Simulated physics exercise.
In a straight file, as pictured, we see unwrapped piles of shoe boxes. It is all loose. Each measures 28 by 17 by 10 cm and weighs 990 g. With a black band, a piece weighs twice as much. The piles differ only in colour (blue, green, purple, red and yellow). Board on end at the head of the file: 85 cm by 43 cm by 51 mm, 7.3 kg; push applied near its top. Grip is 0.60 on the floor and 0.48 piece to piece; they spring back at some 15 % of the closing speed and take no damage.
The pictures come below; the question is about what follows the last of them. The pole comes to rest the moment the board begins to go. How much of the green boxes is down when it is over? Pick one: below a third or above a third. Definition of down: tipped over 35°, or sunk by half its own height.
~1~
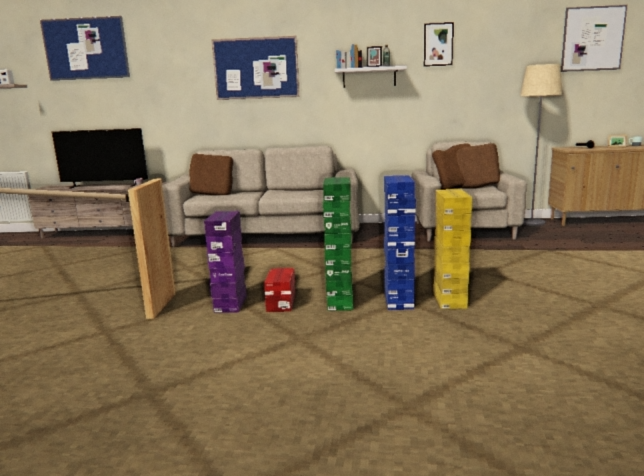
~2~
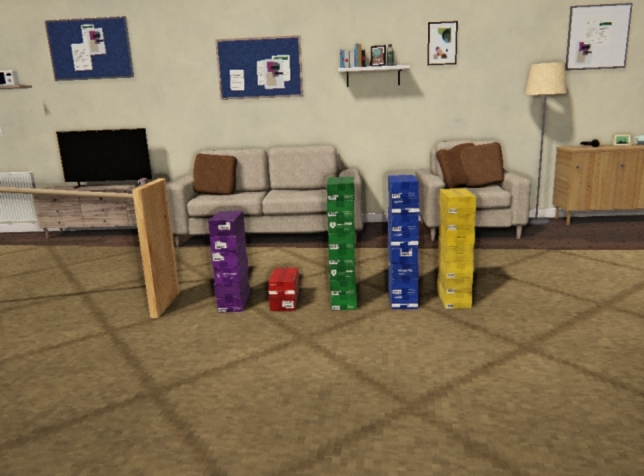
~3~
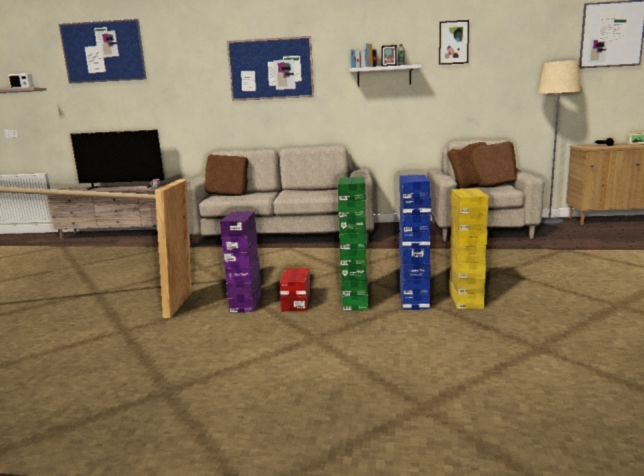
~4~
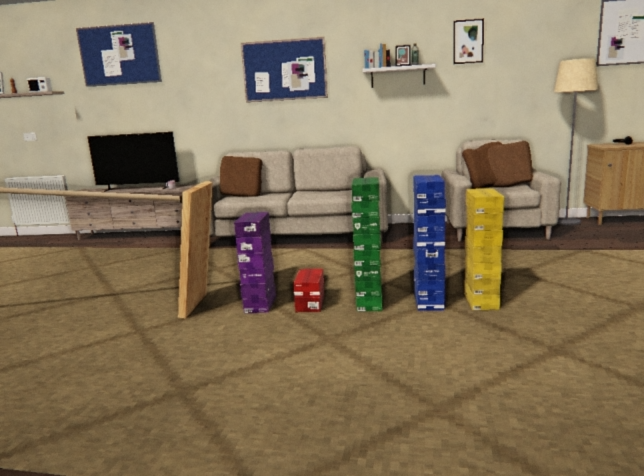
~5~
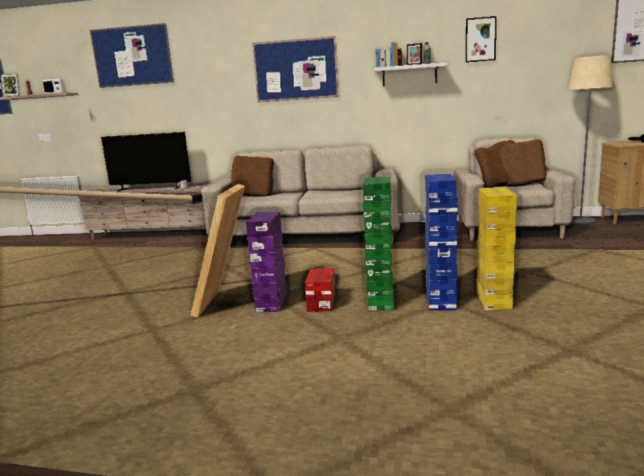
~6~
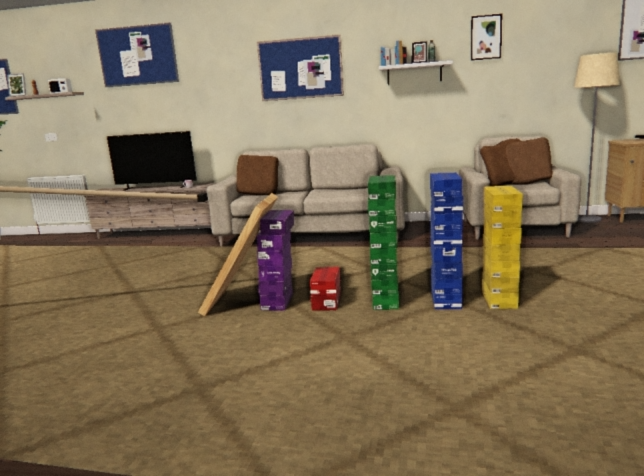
Below a third.
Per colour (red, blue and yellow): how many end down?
Down at the end: Red 0, blue 0, yellow 0.
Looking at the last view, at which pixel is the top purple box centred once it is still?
End point in last frame: Roughly (367, 275).
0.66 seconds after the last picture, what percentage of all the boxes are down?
By then 20 %.
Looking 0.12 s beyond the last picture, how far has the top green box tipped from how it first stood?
Near 0 degrees from how it began.
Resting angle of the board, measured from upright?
It ends up leaning about 70 degrees from upright.
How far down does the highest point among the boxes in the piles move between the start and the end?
The top ends up some 0 cm lower.
Then, 0.12 s later than the last frame, board 39° from upright; none of the 8 green boxes down (0 of 31 in all colours); top green box unmoved; top purple box tilted 11°.
Then, 0.28 s later than the last frame, board 50° from upright; none of the 8 green boxes down (1 of 31 in all colours); top green box unmoved; top purple box tilted 31°, 54 mm lower.
Then, 0.42 s later than the last frame, board 61° from upright; none of the 8 green boxes down (5 of 31 in all colours); top green box unmoved; top purple box tilted 73°, 24 cm lower.
Then, 0.66 s later than the last frame, board 64° from upright; none of the 8 green boxes down (6 of 31 in all colours); top green box unmoved; top purple box on its side.
When it is over, board 68° from upright; none of the 8 green boxes down (6 of 31 in all colours); top green box unmoved; top purple box on its side. That is 0 per cent. In pixels of the last frame, middles, top green box near (382, 187), top purple box near (367, 275).
